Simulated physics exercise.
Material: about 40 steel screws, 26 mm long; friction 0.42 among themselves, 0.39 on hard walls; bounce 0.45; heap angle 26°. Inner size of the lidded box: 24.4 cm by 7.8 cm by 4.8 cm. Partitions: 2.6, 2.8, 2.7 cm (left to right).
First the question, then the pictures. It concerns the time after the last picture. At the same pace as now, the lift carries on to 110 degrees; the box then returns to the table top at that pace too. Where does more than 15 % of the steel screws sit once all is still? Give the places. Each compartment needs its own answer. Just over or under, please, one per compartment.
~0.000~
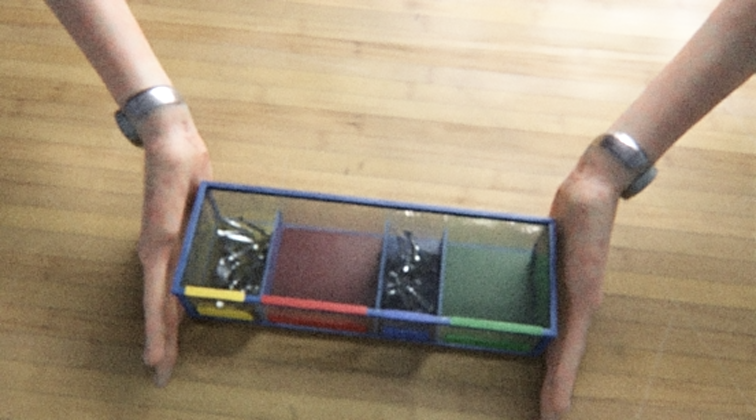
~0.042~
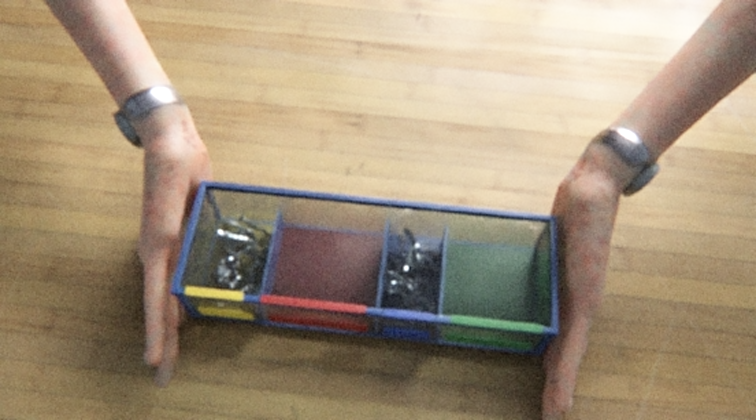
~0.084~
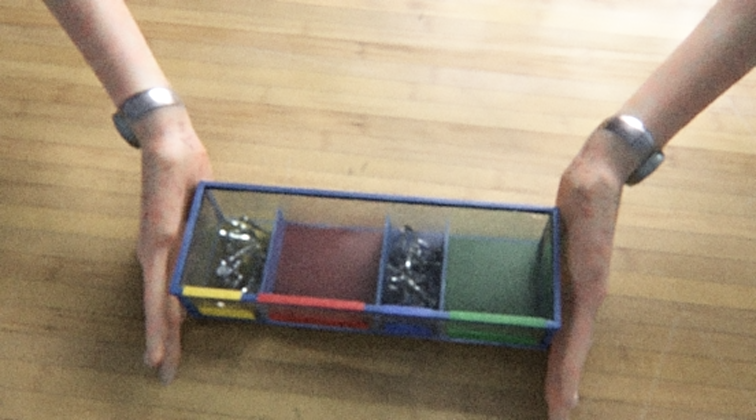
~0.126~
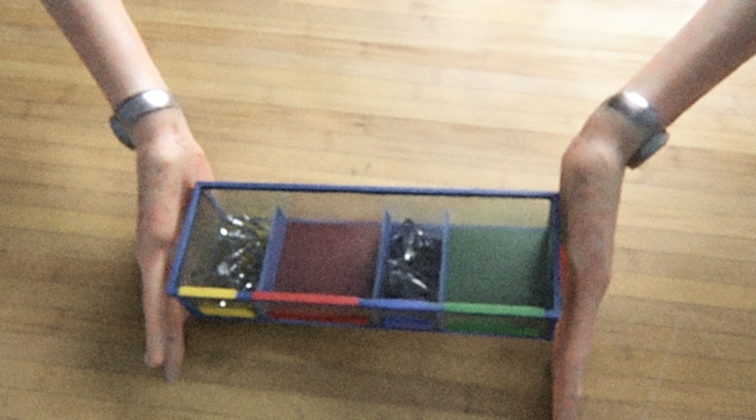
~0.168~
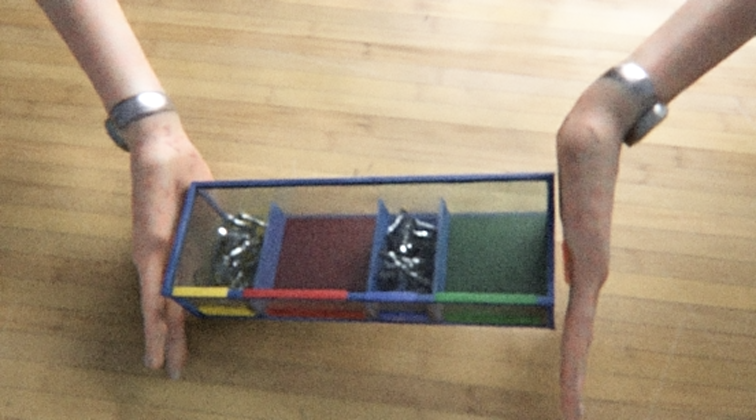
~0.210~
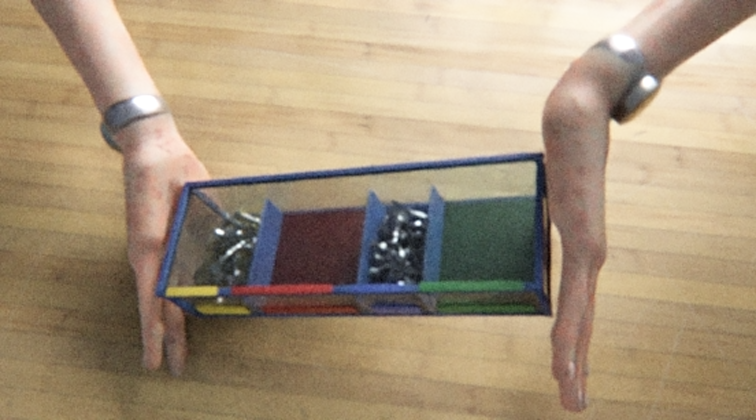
As I see it, red compartment: Stays behind the line, blue compartment: Stays behind the line, green compartment: Stays behind the line, yellow compartment: Crosses the line.
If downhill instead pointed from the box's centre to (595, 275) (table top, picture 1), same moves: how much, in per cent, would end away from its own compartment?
The share comes to about 100 in a hundred.
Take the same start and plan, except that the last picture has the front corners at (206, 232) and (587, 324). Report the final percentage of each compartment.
Red 5 %; blue 5 %; green 90 %; yellow 0 %.
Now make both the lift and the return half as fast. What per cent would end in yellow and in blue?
Result: Yellow = 100 %; blue = 0 %.
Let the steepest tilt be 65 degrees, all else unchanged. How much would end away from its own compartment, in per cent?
Roughly 0 %.
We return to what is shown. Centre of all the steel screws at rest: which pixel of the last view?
Roughly (235, 270).
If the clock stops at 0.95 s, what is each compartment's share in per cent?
Red = 25, blue = 25, green = 0, yellow = 50 (per cent).
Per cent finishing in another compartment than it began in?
About 50 per cent.
Then, at 0.95 s, tilt 110 degrees; red 25 %, blue 25 %, yellow 50 %.
After 1.44 s, tilt 48 degrees; yellow 100 %.
Then, at 2.00 s, tilt 0 degrees; yellow 100 %.
In the end, at 2.5 s, red 0 %, blue 0 %, green 0 %, yellow 100 %.
